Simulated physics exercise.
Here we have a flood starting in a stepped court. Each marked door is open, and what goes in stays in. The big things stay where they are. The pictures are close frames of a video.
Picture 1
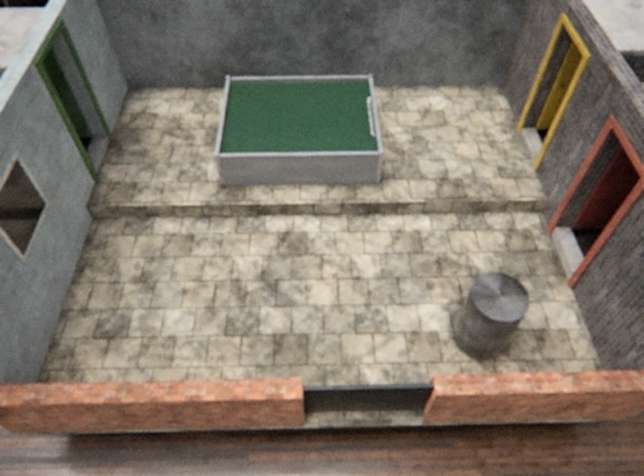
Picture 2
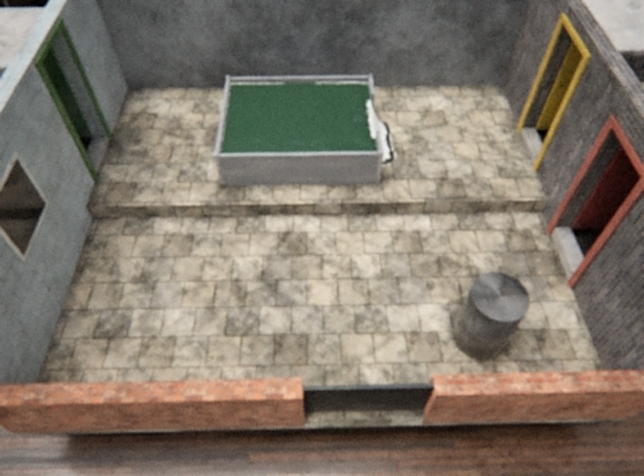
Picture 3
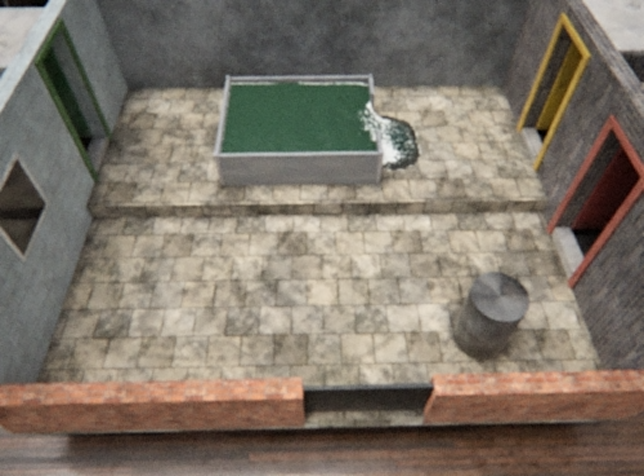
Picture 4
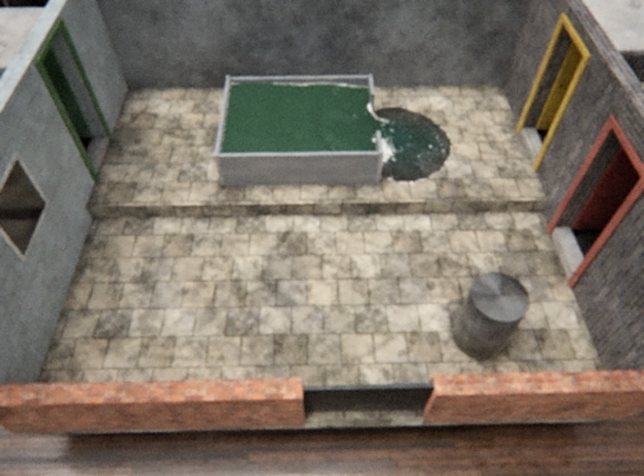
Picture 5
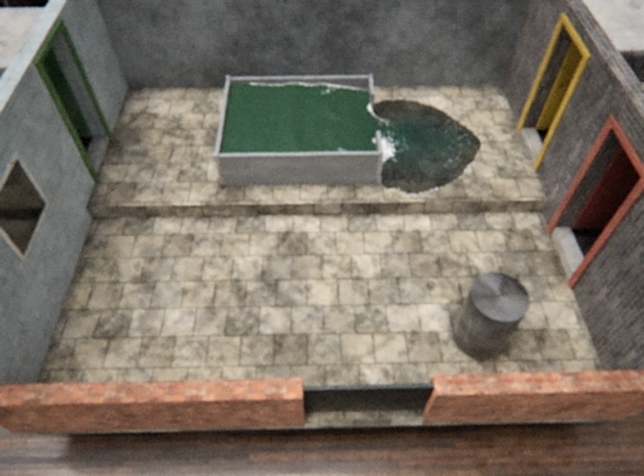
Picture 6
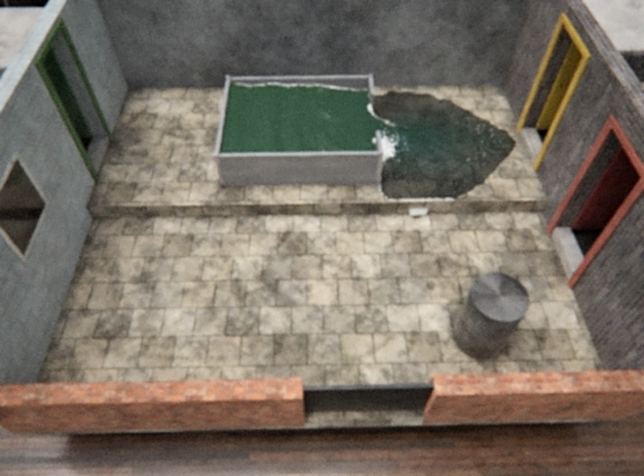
A stone-paved court with a raised back level is seen from above and in front, the camera still, with a green doorway at left and yellow and red doorways at right. A pale-walled tank of green water sits on the upper level, and a grey cylinder stands at lower right. Water pours with white foam through the tank's right side and spreads rightward in a widening dark green pool across the upper paving.
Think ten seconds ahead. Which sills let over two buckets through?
In the end: The red door admits no more than that; the green door admits no more than that; the yellow door lets in a lot.
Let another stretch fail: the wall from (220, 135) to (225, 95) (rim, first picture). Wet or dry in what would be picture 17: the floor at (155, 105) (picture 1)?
There: Covered.
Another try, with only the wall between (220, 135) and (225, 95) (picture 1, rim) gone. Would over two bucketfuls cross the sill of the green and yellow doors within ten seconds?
In short: Green lets more in, yellow holds.
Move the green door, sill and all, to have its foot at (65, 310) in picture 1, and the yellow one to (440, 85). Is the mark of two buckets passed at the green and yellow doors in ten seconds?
The green door lets less in, the yellow door takes more.
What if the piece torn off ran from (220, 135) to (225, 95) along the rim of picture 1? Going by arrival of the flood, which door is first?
The green-painted one.
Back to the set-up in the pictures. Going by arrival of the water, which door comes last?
Last comes the green one.
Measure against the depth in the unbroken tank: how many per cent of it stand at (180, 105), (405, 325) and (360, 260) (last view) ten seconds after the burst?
Roughly 4, 8 and 4 per cent, in turn.
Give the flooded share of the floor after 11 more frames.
Roughly 25 per cent.
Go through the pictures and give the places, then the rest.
The first picture shows still water in the tank at (299, 117).
In the second picture, the front is at (381, 124), out from the gap at (372, 132).
In the third picture, water pours out at (372, 134) and has run to (411, 162).
In the fourth picture, water pours out at (372, 134) and has run to (447, 142).
In the fifth picture, water pours out at (372, 133) and has run to (477, 142).
In the sixth picture, the front is at (511, 142), out from the gap at (372, 133).
A moment on, water covers 20 % of the floor; the red door not reached, the green door not reached, the yellow door over two buckets in.
Next, water covers 25 % of the floor; the red door wet at the sill, nothing in, the green door not reached, the yellow door far over two buckets in.
Then, water covers 30 % of the floor; the red door wet at the sill, nothing in, the green door not reached, the yellow door far over two buckets in.
Later, water covers 50 % of the floor; the red door wet at the sill, nothing in, the green door not reached, the yellow door far over two buckets in.
In the end, water covers 90 % of the floor; the red door wet at the sill, nothing in, the green door wet at the sill, nothing in, the yellow door far over two buckets in.
